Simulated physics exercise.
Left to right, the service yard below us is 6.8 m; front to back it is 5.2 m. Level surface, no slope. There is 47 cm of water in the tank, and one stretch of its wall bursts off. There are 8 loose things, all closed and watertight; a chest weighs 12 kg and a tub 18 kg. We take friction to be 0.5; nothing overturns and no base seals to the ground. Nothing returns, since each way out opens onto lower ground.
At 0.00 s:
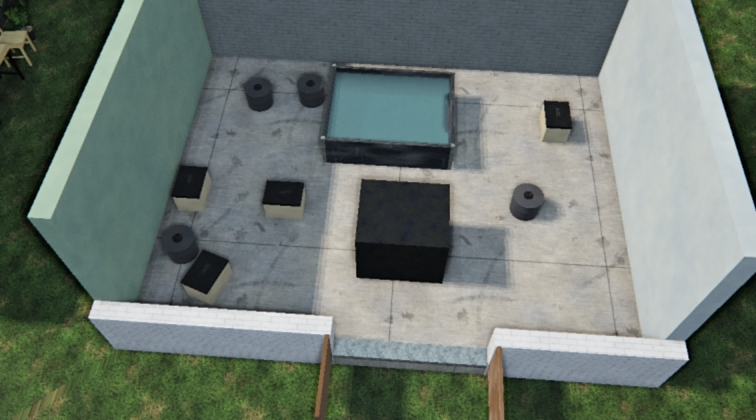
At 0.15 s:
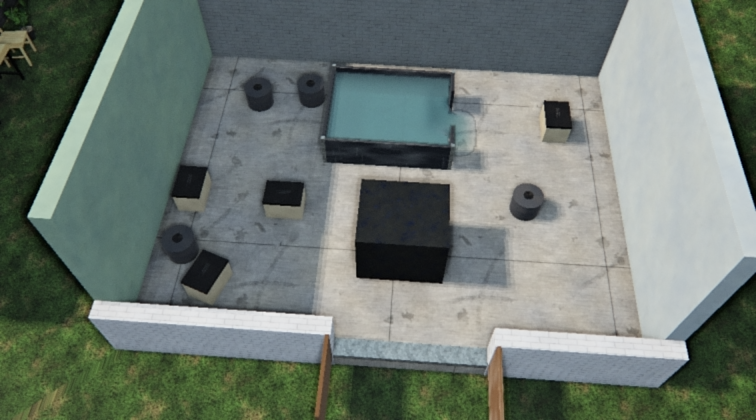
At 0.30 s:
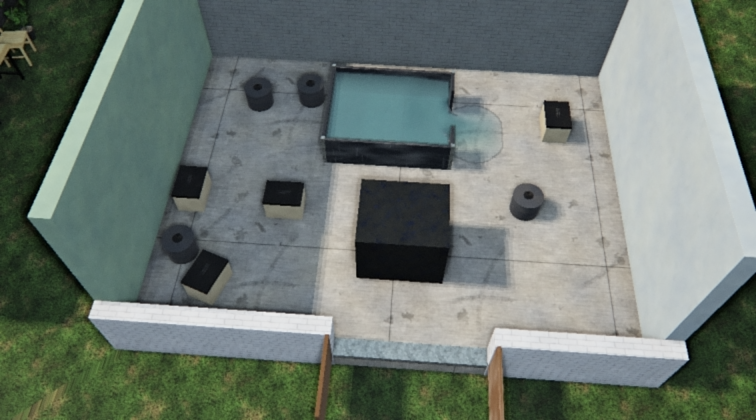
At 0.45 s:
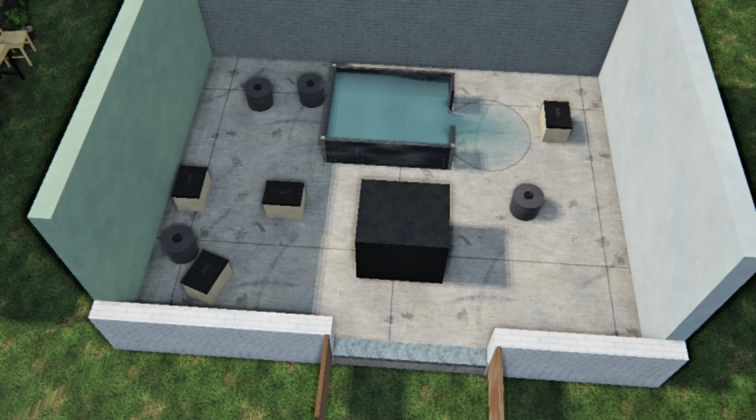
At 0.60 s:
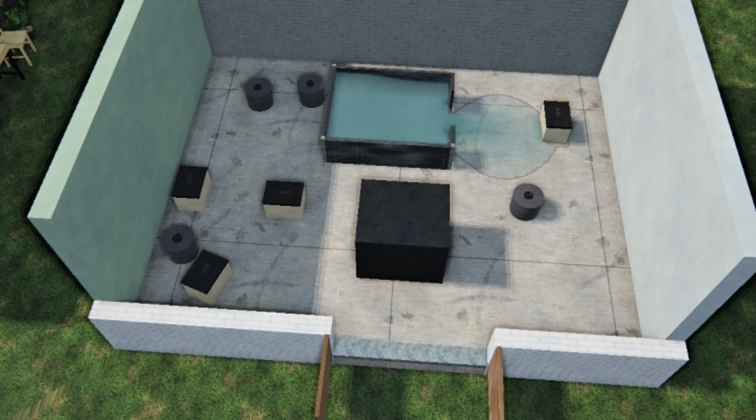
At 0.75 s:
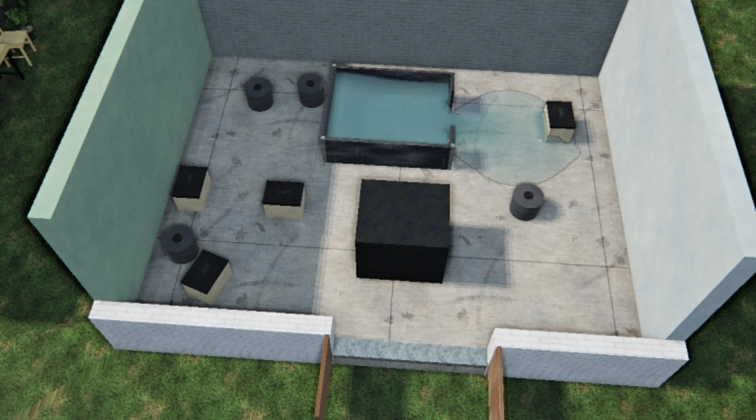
A walled yard with a tank of water leaking from its right side, the puddle spreading rightward and slightly shifting one box.
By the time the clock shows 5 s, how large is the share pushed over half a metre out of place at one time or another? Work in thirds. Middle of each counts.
The share is less than one third.
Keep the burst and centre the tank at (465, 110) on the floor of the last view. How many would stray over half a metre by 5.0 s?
Count: 1.
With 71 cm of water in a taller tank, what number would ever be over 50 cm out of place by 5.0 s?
It would come to 1 of them.
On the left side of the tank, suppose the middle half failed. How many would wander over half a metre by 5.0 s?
Result: 3 of them.
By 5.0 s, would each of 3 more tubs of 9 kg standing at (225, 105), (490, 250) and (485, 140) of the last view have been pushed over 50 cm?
Order as given: Stays inside it, stays inside it, goes farther.
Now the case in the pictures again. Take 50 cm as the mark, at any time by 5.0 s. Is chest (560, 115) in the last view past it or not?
Verdict: Exceeding.
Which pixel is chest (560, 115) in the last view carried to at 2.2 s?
Near (604, 106).
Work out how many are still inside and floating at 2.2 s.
My tally comes to 1.
After 1.1 s 1 of 8 are over 50 cm from their spots; 0 afloat.
After 2.2 s 1 of 8 are over 50 cm from their spots; 1 afloat.
After 3.5 s 1 of 8 are over 50 cm from their spots; 1 afloat.
After 5.0 s 1 of 8 are over 50 cm from their spots, and 1 have been at some point; 1 afloat.
